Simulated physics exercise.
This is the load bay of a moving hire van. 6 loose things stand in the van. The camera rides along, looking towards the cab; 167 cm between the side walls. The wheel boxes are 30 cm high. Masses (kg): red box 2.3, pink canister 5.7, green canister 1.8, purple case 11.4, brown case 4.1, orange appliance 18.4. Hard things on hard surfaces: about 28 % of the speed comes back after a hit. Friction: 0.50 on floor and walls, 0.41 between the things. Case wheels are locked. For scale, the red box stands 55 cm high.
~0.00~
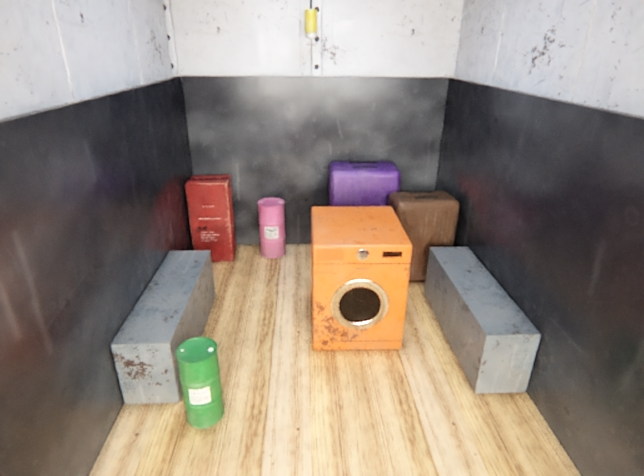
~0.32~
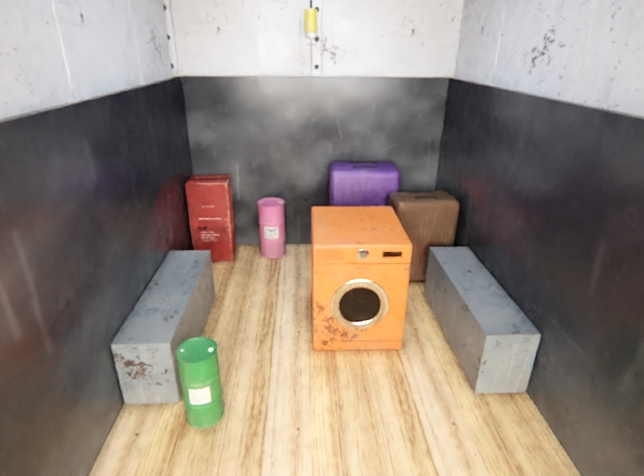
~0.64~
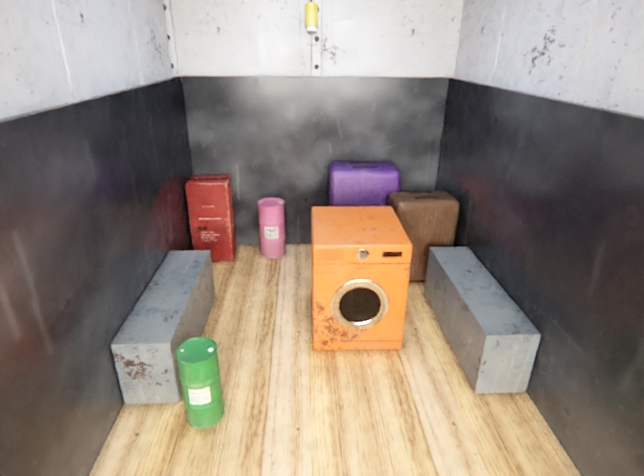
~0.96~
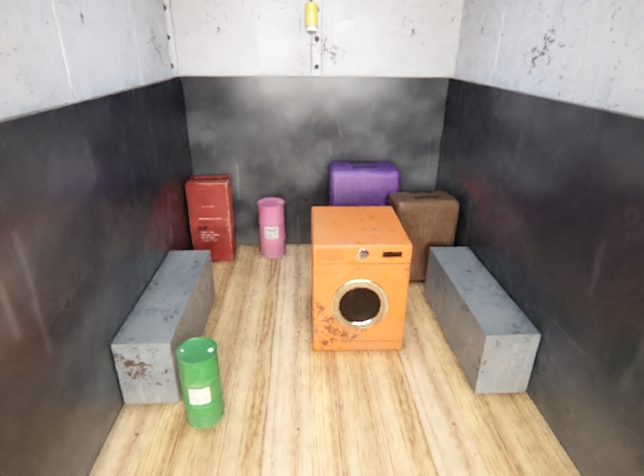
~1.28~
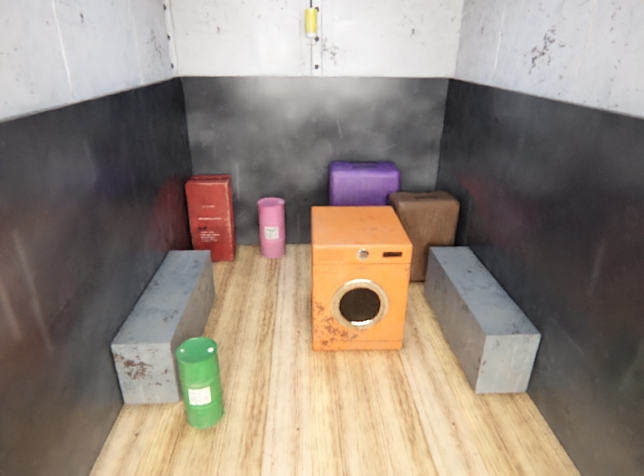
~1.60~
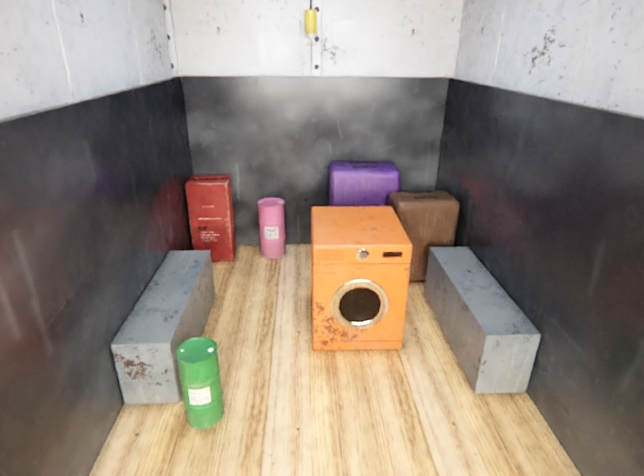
Orange washing machine standing among red box, pink and green canisters, purple and brown cases in a van, nothing visibly shifting.
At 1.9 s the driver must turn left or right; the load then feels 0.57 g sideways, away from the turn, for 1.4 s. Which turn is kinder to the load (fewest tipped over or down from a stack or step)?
Fewer things are lost with the right turn.
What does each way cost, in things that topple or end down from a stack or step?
Turning left 3, turning right 1.
Turning left. At 2.70 s, force 0.57 g right; pink canister on its side near (314, 236); red box leaning 44° near (248, 216); green canister on its side.
After 3.00 s, force 0.57 g right; red box leaning 71° near (291, 224); pink canister on its side near (343, 238); green canister on its side.
At rest (3.9 s), tipped over in the van, red box, pink canister and green canister; not toppled but over 15 cm from the start, purple case and orange appliance; brown case in place, give or take 15 cm. Seen from the same camera at the end, red box near (335, 256), pink canister near (346, 238).
Turning right instead, green canister tipped over or down from a stack or step, 1 of 6 in all.
